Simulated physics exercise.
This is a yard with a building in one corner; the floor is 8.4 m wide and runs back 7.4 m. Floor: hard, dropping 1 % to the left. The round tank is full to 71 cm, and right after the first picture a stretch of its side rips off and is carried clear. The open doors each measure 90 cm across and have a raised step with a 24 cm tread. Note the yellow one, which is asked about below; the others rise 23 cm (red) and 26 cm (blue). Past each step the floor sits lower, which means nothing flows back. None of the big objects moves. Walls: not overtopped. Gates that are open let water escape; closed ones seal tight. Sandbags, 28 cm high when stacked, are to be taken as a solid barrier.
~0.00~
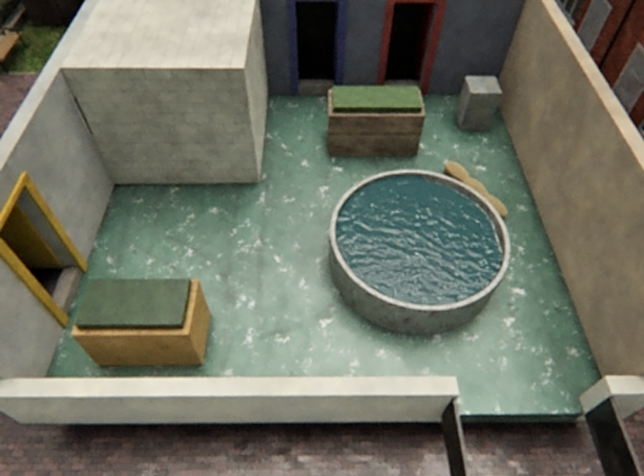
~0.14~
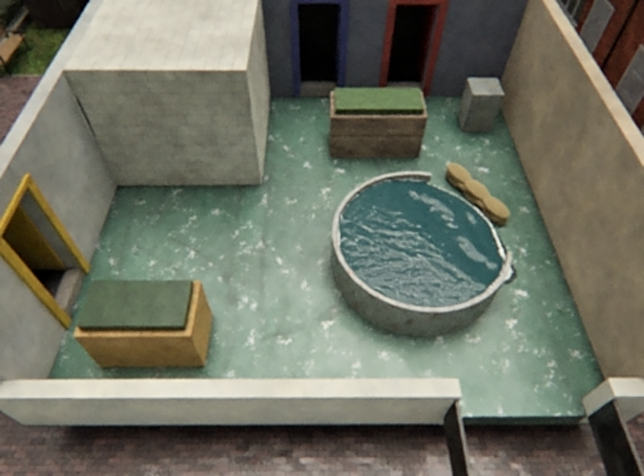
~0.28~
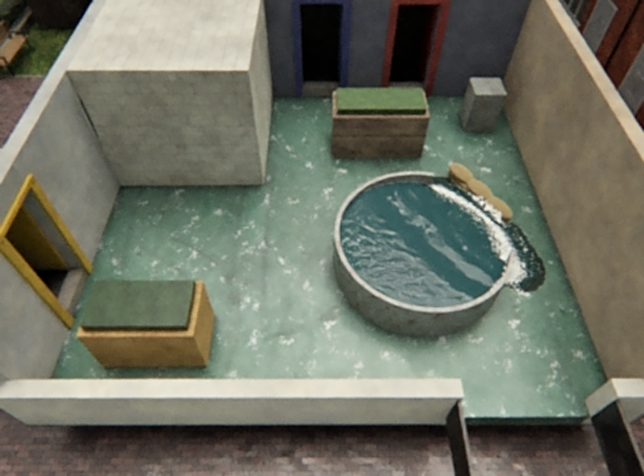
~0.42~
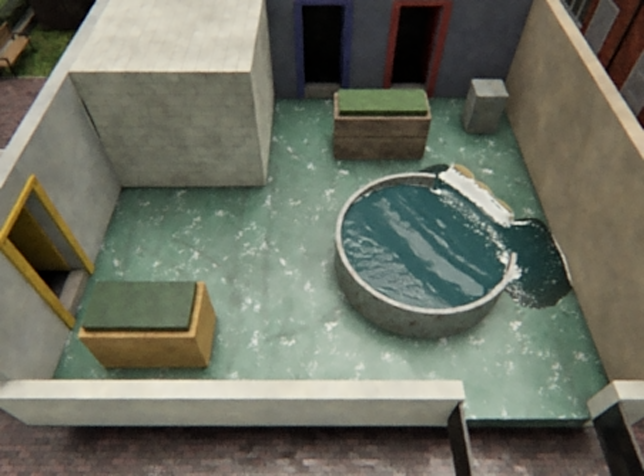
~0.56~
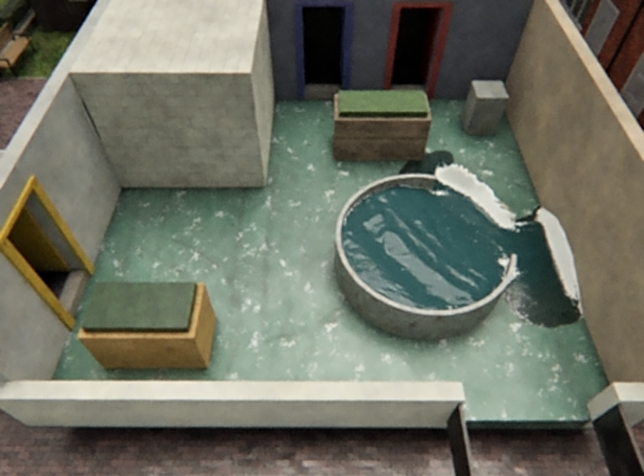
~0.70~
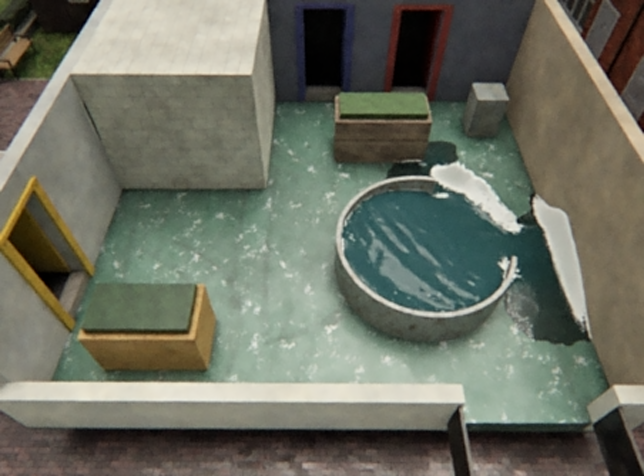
A walled yard with a full round tank, its right side tearing open and water pouring out, spreading across to the right wall.
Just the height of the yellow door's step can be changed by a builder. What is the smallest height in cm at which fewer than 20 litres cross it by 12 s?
About 7.5 cm.
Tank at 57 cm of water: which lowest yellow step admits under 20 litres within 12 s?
Then a height close to 5.5 cm.
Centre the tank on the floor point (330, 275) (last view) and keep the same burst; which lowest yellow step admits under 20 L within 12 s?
In that case about 6.5 cm.
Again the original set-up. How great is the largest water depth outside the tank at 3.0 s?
It gets to close to 36 centimetres there.
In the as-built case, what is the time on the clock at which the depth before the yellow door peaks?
12.0 s.
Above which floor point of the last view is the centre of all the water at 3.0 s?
(445, 222).
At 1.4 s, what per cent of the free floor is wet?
Wet: Close to 25 %.
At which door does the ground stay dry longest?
That one's the yellow door.
After 1.4 s water covers 25 % of the floor, deepest (54 cm) near (552, 248); it has not reached the yellow door.
After 3.0 s water covers 50 % of the floor, deepest (36 cm) near (498, 105); it has not reached the yellow door.
After 12.0 s water covers 95 % of the floor, deepest (14 cm) near (76, 318); 14 cm at the yellow door, 0 litres in over its 21 cm step.
At the yellow door as built, the water arrived by 4.5 s and peaked near 14 cm at 12.0 s.
Run again over the same 12 s with other heights there, 31 litres in over 6.5 cm, 11 litres over 8.5 cm. The limit of 20 litres is kept from about 7.5 cm up.
